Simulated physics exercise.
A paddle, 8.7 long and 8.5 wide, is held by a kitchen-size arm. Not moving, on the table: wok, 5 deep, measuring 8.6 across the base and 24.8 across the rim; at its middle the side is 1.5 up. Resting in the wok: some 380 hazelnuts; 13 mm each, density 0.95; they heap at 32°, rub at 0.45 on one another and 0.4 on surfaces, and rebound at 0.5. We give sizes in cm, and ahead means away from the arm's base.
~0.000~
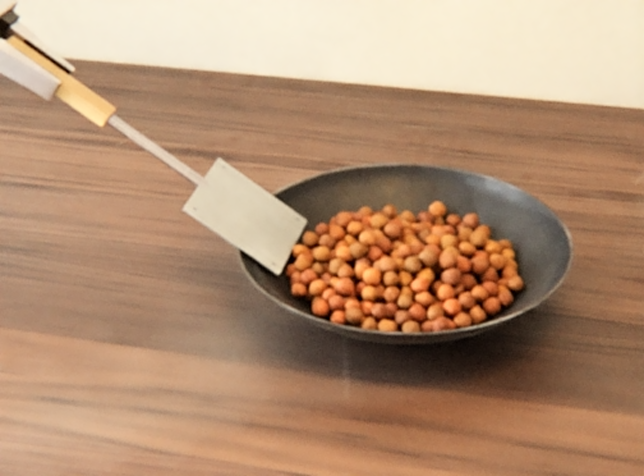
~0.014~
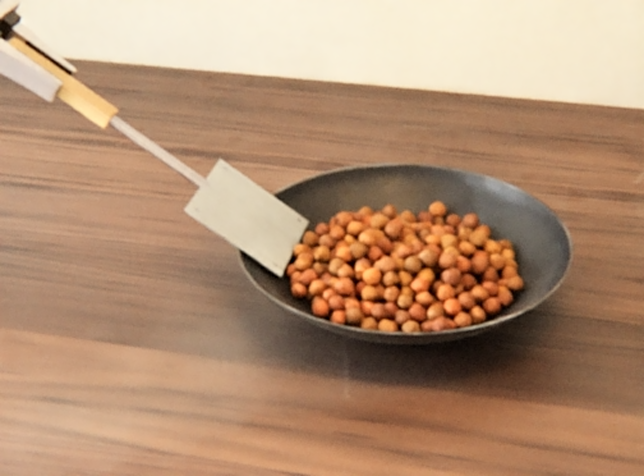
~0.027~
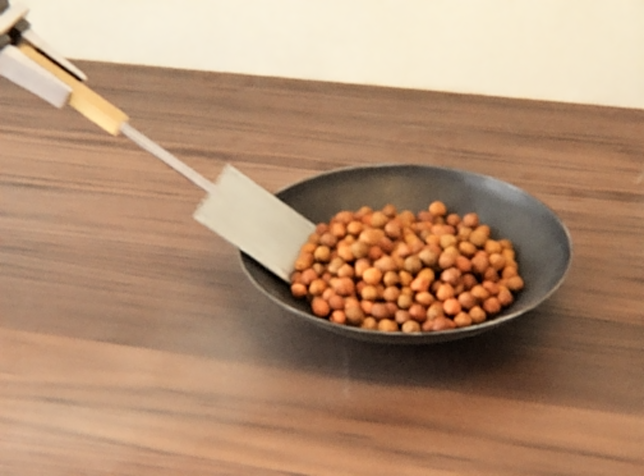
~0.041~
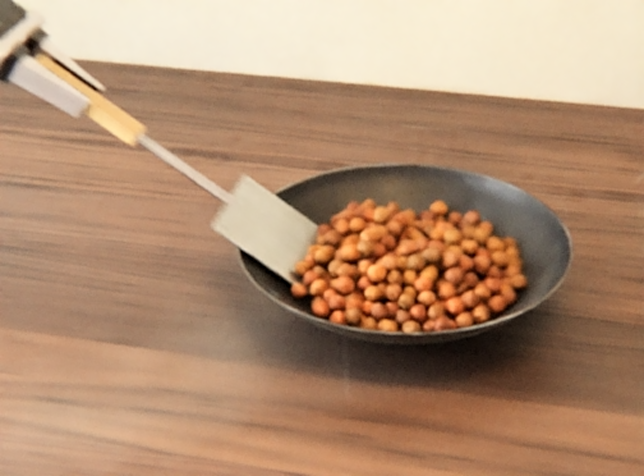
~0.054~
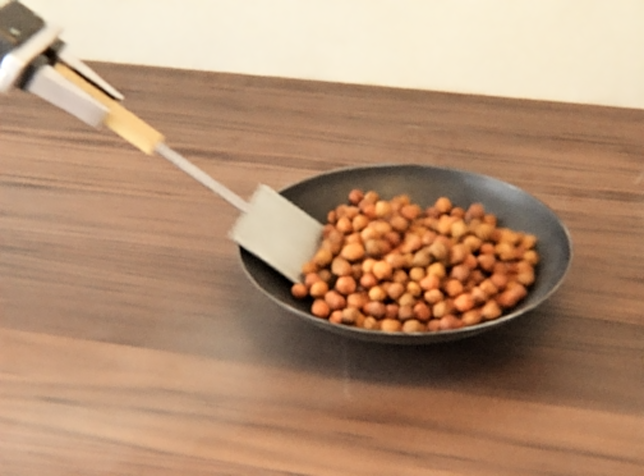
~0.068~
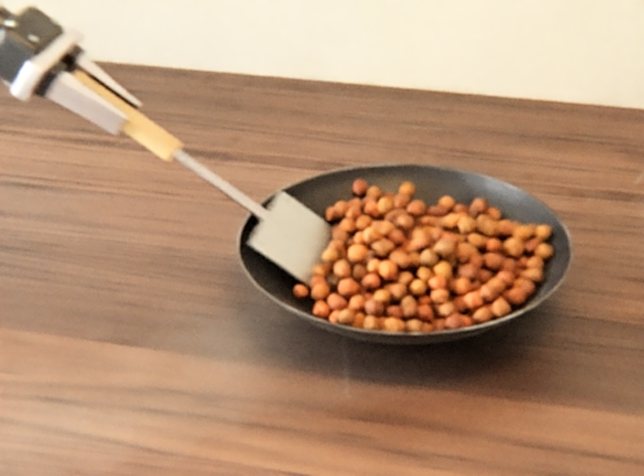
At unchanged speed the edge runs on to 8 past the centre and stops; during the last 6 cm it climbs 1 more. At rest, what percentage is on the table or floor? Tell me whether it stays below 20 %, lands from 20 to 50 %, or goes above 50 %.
It goes above 50 %.
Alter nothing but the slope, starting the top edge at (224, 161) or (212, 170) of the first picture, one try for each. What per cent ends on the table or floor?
Roughly 60% and 60%.
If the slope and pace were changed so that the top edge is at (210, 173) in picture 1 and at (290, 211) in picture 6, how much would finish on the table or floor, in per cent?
Around 60 per cent finishes there.
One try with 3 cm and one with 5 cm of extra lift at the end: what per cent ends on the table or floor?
I'd put it near 55 in a hundred, then near 50 in a hundred.
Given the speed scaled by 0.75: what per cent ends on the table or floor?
Roughly 45 percent ends on the table or floor.
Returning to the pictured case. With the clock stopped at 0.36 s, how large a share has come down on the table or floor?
Fraction noted: Close to 45 per cent.
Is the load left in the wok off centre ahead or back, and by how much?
The balance point is about 2.5 cm ahead.
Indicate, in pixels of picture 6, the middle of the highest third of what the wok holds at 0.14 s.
It is centred at about (498, 250).
After 0.10 s, sloping 34°, highest piece 7 above the table; 375 in the wok, 1 on the blade or in flight.
After 0.14 s, sloping 34°, highest piece 7 above the table; 367 in the wok, 9 on the blade or in flight.
After 0.36 s, sloping 34°, highest piece 7 above the table; 172 on the table or floor, 157 in the wok, 47 on the blade or in flight.
After 1.41 s, sloping 34°, highest piece 4 above the table; 219 on the table or floor, 157 in the wok.
In the end, 219 on the table or floor, 157 in the wok. That is 58 % on the table or floor.
